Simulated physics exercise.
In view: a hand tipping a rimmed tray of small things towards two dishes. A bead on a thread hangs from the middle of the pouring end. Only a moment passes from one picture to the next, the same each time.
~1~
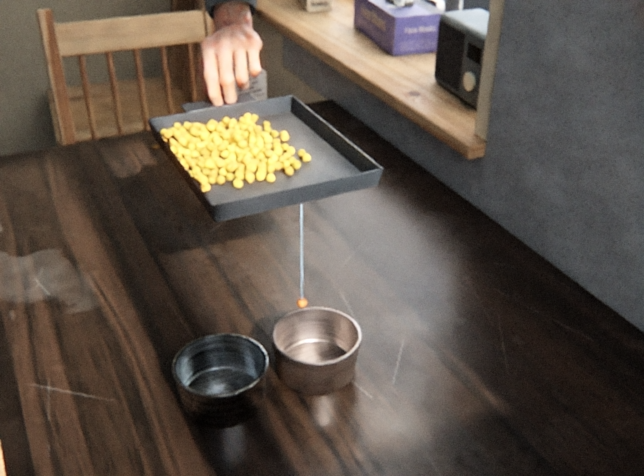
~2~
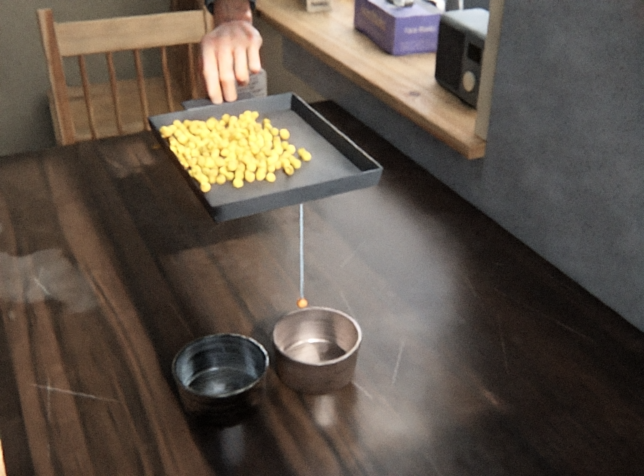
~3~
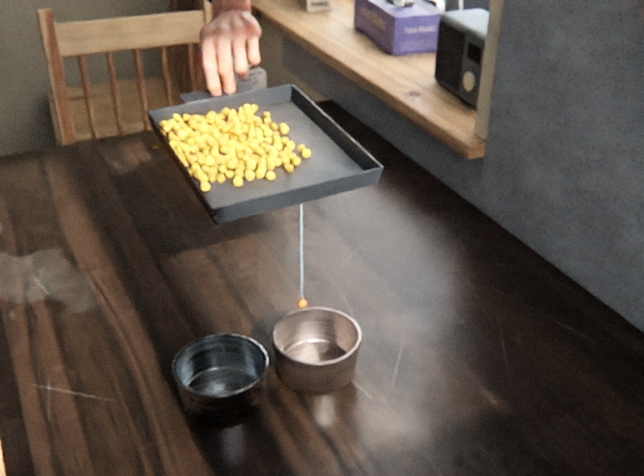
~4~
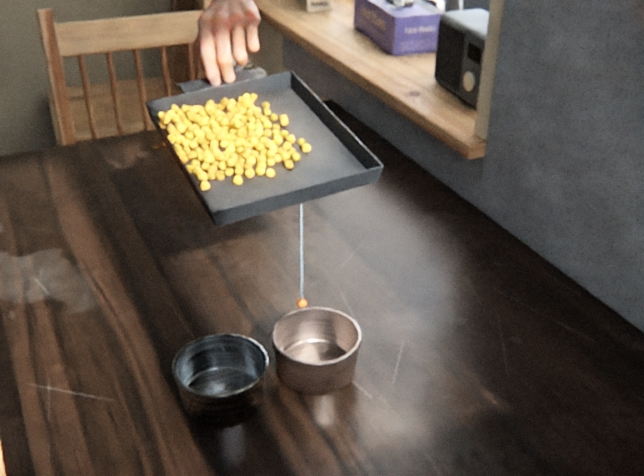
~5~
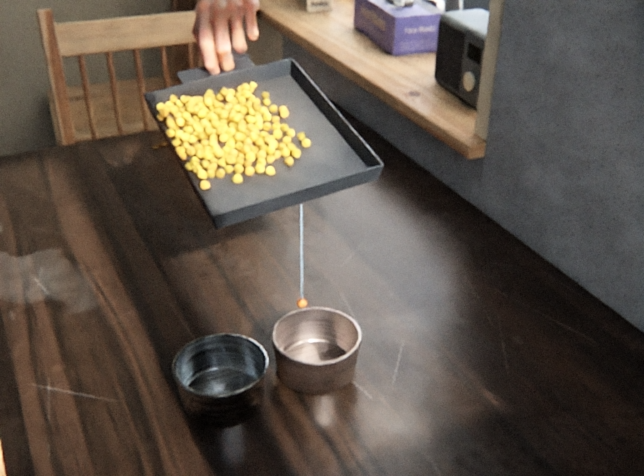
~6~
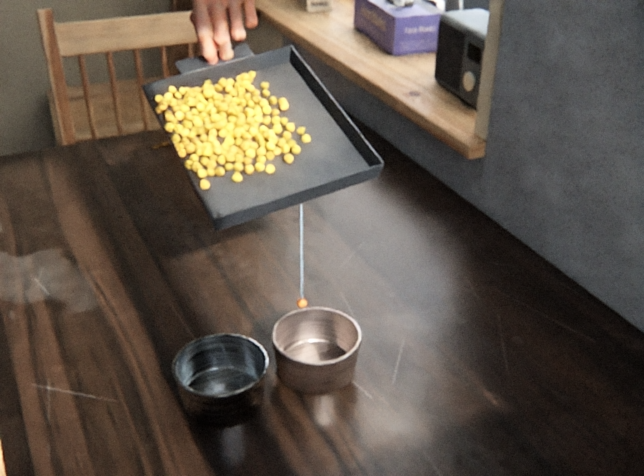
On a dark wooden table, a hand tilting a grey tray of yellow puffs, its near left corner lowest, above two dishes.
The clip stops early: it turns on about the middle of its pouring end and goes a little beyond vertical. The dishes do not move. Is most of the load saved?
Together they catch over half.
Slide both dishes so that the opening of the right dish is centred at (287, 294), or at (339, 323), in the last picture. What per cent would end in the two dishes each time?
In turn 10 and 70 in a hundred.
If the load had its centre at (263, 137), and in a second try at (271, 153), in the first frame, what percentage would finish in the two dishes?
Roughly 70 per cent, and 70 per cent.
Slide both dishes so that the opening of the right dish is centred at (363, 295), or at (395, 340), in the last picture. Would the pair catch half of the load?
First below a half, then the smaller part.
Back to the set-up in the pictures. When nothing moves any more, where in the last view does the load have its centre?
Roughly at (243, 384).
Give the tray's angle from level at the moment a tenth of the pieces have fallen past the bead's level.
Around 110° of tilt.
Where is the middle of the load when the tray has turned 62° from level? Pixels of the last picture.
Roughly at (233, 171).
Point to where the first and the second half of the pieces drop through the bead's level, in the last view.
At about (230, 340), then at (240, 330).
Just after the last frame, tray tipped steeply; almost all on the tray; just a few in the air.
A moment on, tray tipped past a quarter turn; almost all on the tray; about a tenth in the left dish; just a few outside both; just a few in the air.
Further on, tray tipped past a quarter turn; roughly half in the left dish; about a tenth in the right dish; roughly a third outside both.
When it is over, tray tipped past a quarter turn; roughly half in the left dish; about a tenth in the right dish; roughly a third outside both.
